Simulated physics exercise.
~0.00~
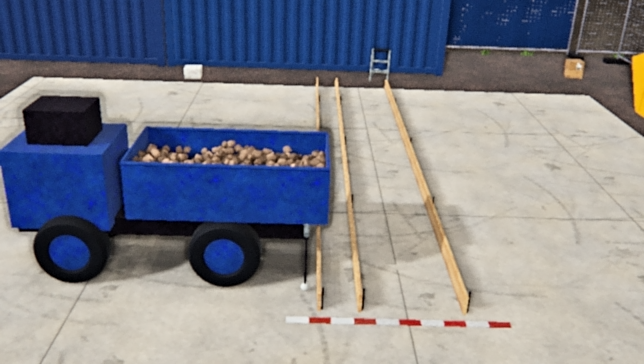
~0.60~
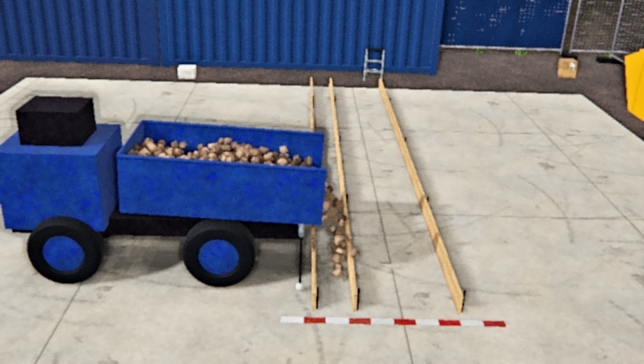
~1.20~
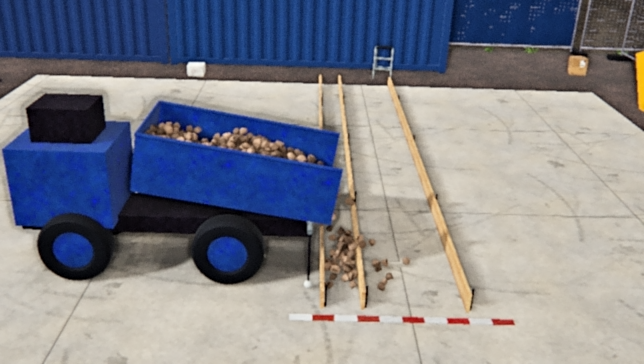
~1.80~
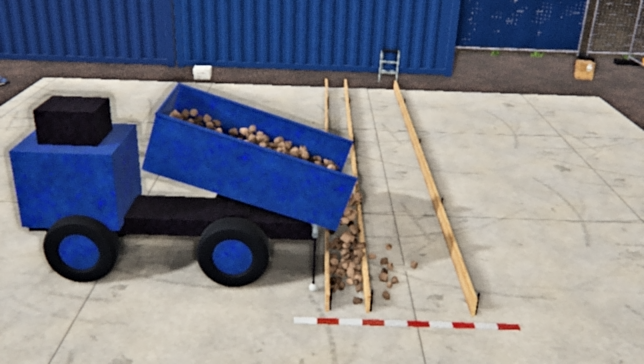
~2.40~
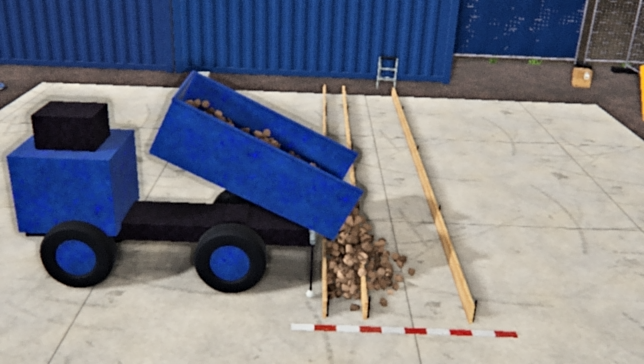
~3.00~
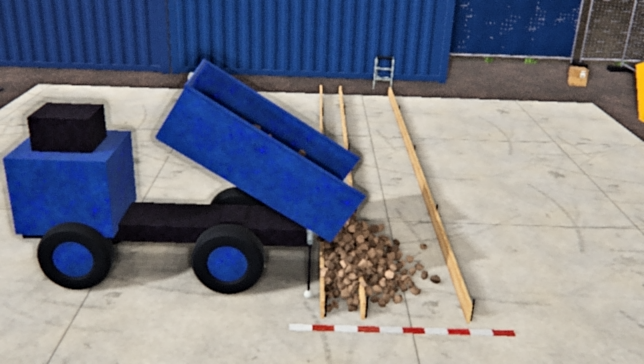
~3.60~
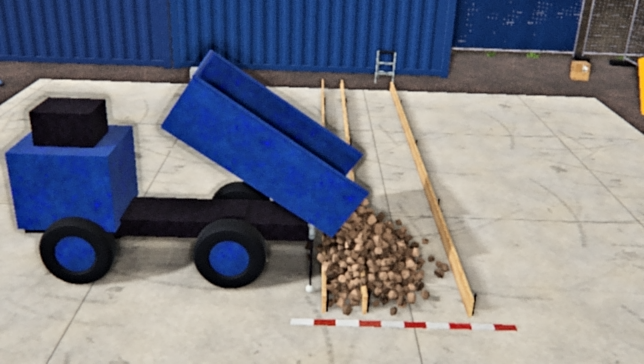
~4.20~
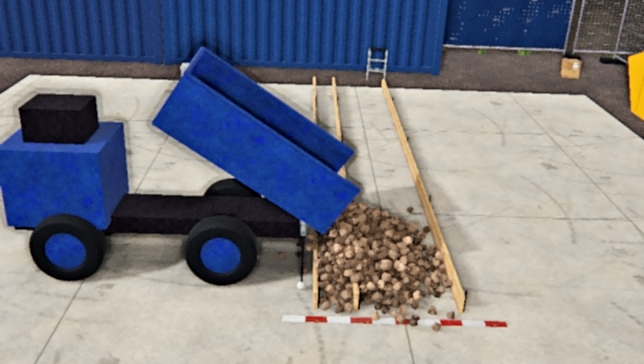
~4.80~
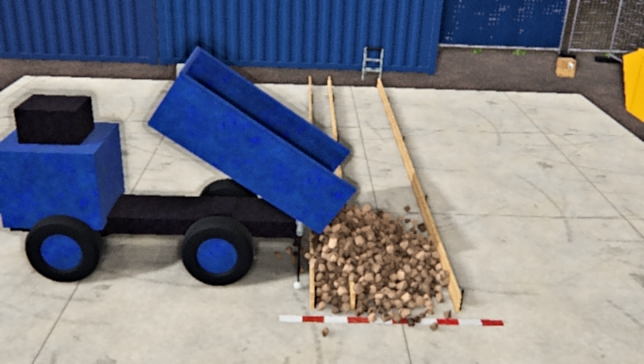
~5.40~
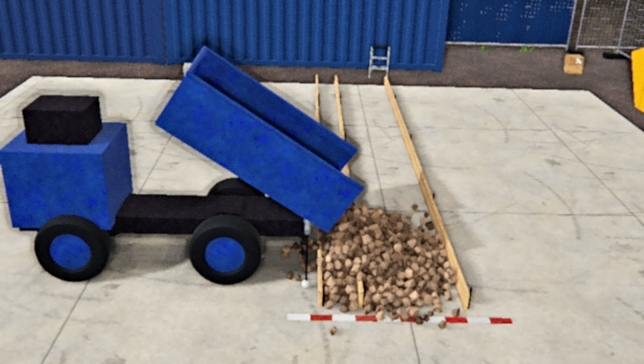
A blue toy-like truck tipped its bed up steeply and poured its load of brown stones onto the concrete, where they spilled rightward between and over the wooden boards, ending in a wide heap, mostly in the far bay, with the bed still raised.
